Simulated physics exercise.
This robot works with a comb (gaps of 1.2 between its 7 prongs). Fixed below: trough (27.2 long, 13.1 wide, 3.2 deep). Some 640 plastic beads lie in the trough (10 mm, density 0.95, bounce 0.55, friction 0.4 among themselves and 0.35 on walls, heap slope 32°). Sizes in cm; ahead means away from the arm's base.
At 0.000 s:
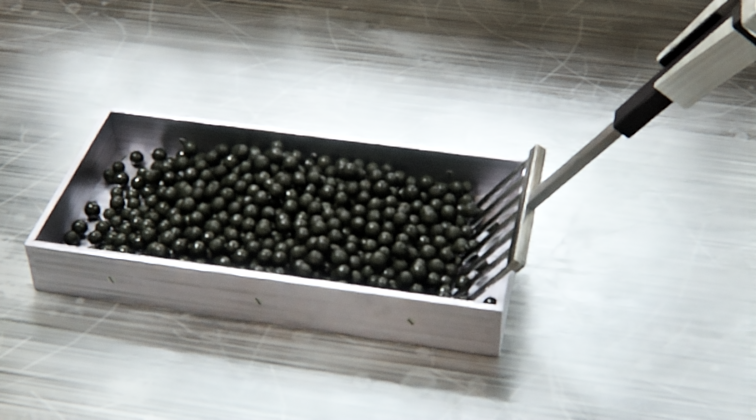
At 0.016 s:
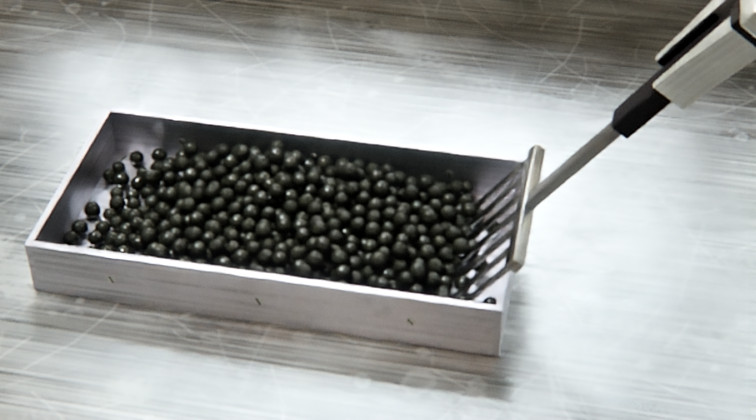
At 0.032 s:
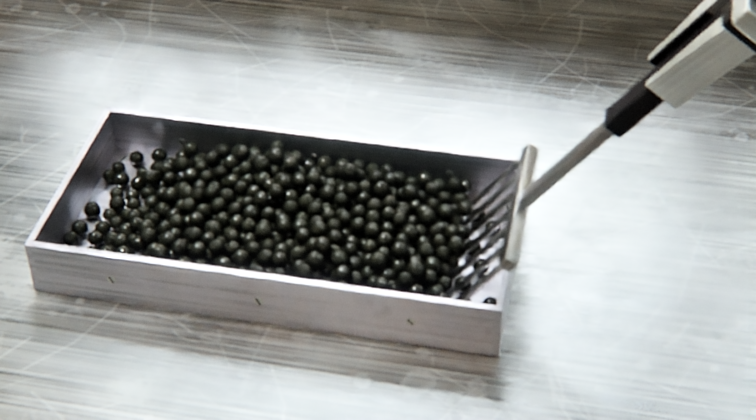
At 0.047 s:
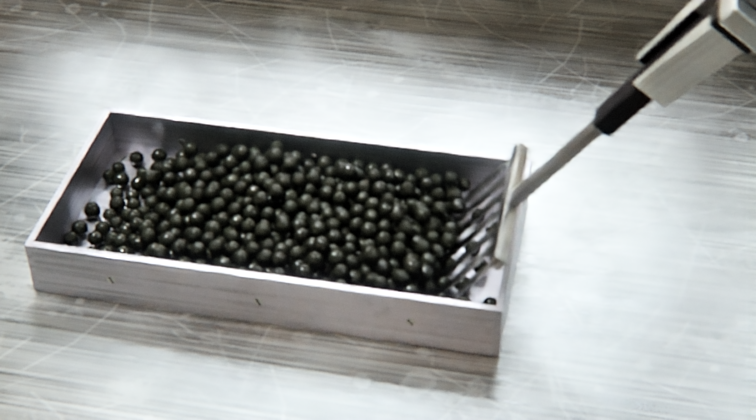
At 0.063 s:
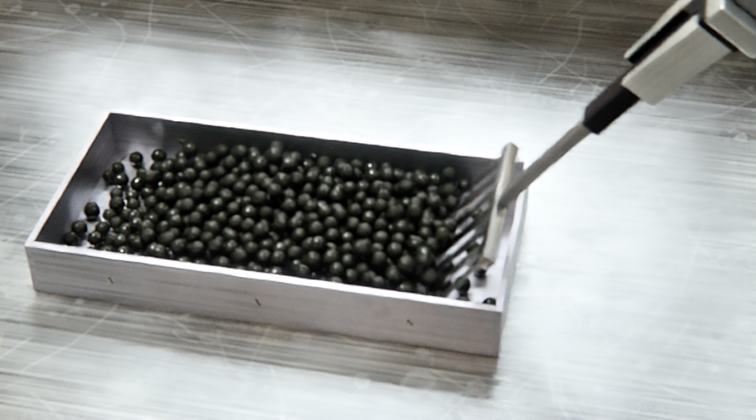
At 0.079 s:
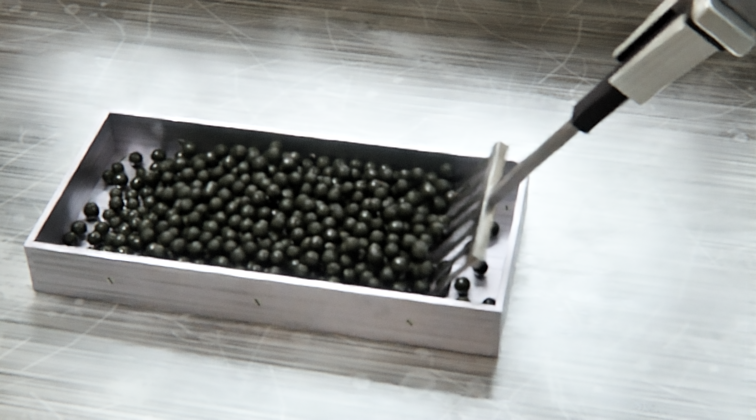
In a shallow metal tray of small dark beads, a robot arm's comb started at the right end and moved slightly left through the beads, leaving a few behind it while the pile barely shifted.
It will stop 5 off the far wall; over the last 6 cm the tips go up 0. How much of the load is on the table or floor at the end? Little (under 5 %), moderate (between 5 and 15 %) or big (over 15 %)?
A moderate share, between 5 and 15 %, ends on the table or floor.
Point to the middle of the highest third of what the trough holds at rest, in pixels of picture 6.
Around (126, 179).
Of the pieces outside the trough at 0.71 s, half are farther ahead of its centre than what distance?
About 14 cm.
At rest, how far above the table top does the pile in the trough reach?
Roughly 5.5 cm.
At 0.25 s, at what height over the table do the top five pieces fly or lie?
Some 5 cm.
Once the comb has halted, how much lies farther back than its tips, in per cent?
Some 50 per cent.
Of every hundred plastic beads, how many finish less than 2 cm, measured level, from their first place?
About 15 per cent.
By 0.25 s, sloping 54°, highest piece 5 above the table; 639 in the trough.
By 0.43 s, sloping 54°, highest piece 6 above the table; 634 in the trough, 1 on the table or floor, 4 in flight or on the tool.
By 0.71 s, sloping 54°, highest piece 5 above the table; 584 in the trough, 53 on the table or floor, 2 in flight or on the tool.
By 1.41 s, sloping 54°, highest piece 5 above the table; 581 in the trough, 58 on the table or floor.
Final count, 581 in the trough, 58 on the table or floor. That is 9 % on the table or floor.
